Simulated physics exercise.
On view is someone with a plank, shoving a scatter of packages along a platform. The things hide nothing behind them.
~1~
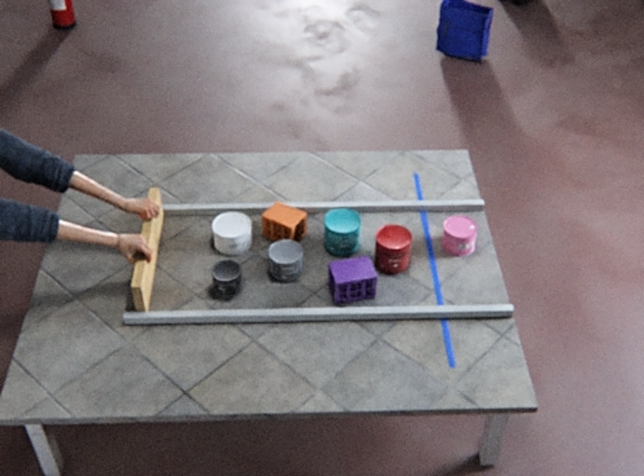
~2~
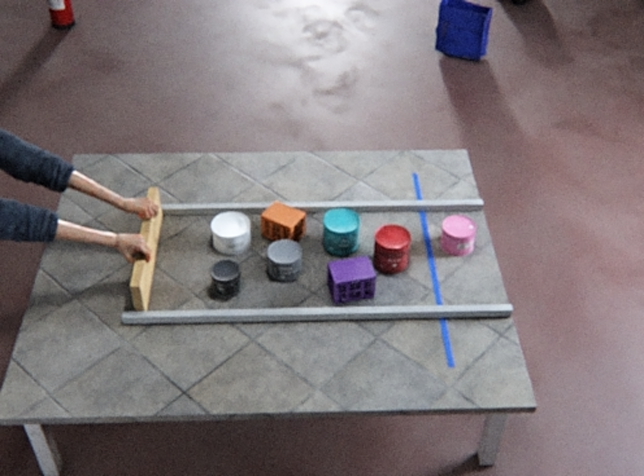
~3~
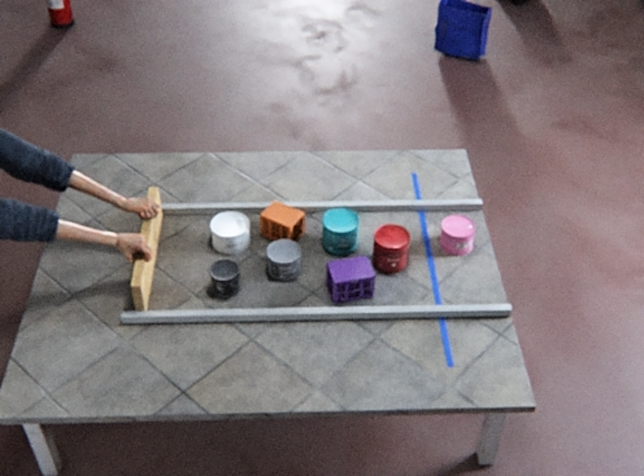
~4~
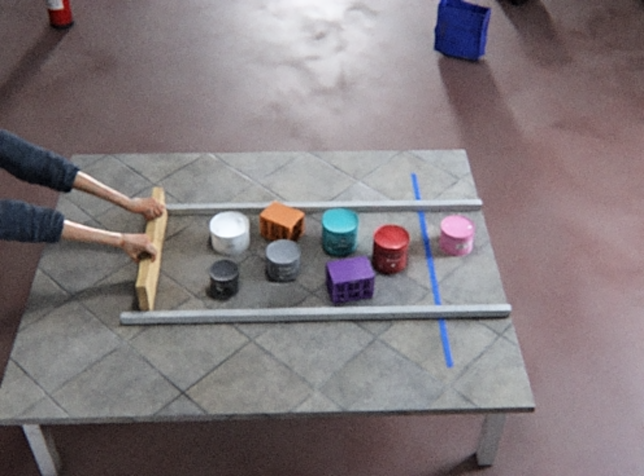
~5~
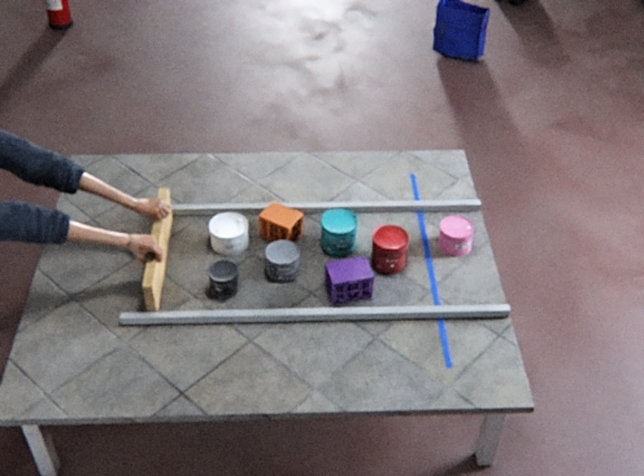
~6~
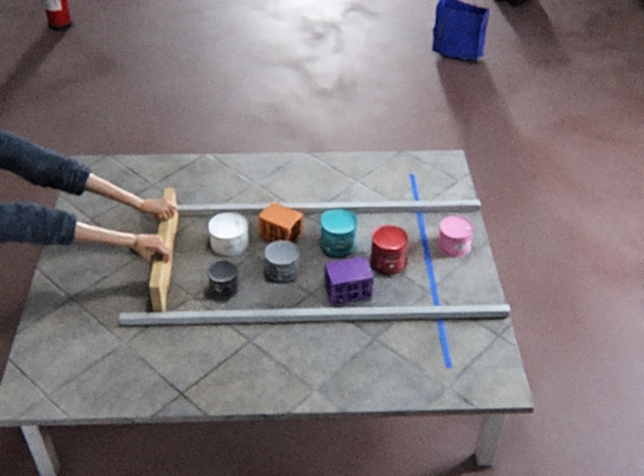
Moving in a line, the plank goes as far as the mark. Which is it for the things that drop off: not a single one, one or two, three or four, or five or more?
It is one or two.
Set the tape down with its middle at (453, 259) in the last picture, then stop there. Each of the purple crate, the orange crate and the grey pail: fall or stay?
Looking at each in turn, the purple crate is gone, the orange crate is still there, and the grey pail is still there.
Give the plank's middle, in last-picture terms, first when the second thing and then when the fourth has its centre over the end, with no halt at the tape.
Its middle is near (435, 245) and then near (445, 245).
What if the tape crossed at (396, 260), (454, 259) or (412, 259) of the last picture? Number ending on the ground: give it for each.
In order, the counts are 0, 4 and 1.
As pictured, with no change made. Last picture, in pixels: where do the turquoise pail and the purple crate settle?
Near (479, 224) and (485, 278).
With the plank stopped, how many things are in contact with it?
Counting them up gives 4.
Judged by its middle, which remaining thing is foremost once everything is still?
Answer: The turquoise pail.
Soon after, none off yet; pink canister at rest near (455, 236); red pail at rest near (389, 250); purple crate at rest near (349, 281).
Then, none off yet; pink canister at rest near (455, 236); red pail moving near (392, 251); purple crate moved a little near (367, 280).
Further on, none off yet; pink canister moved a little near (466, 238); red pail moved about its own width near (432, 249); purple crate moved well along near (435, 279).
At rest, the number that fall off is one or two; fallen, pink canister.
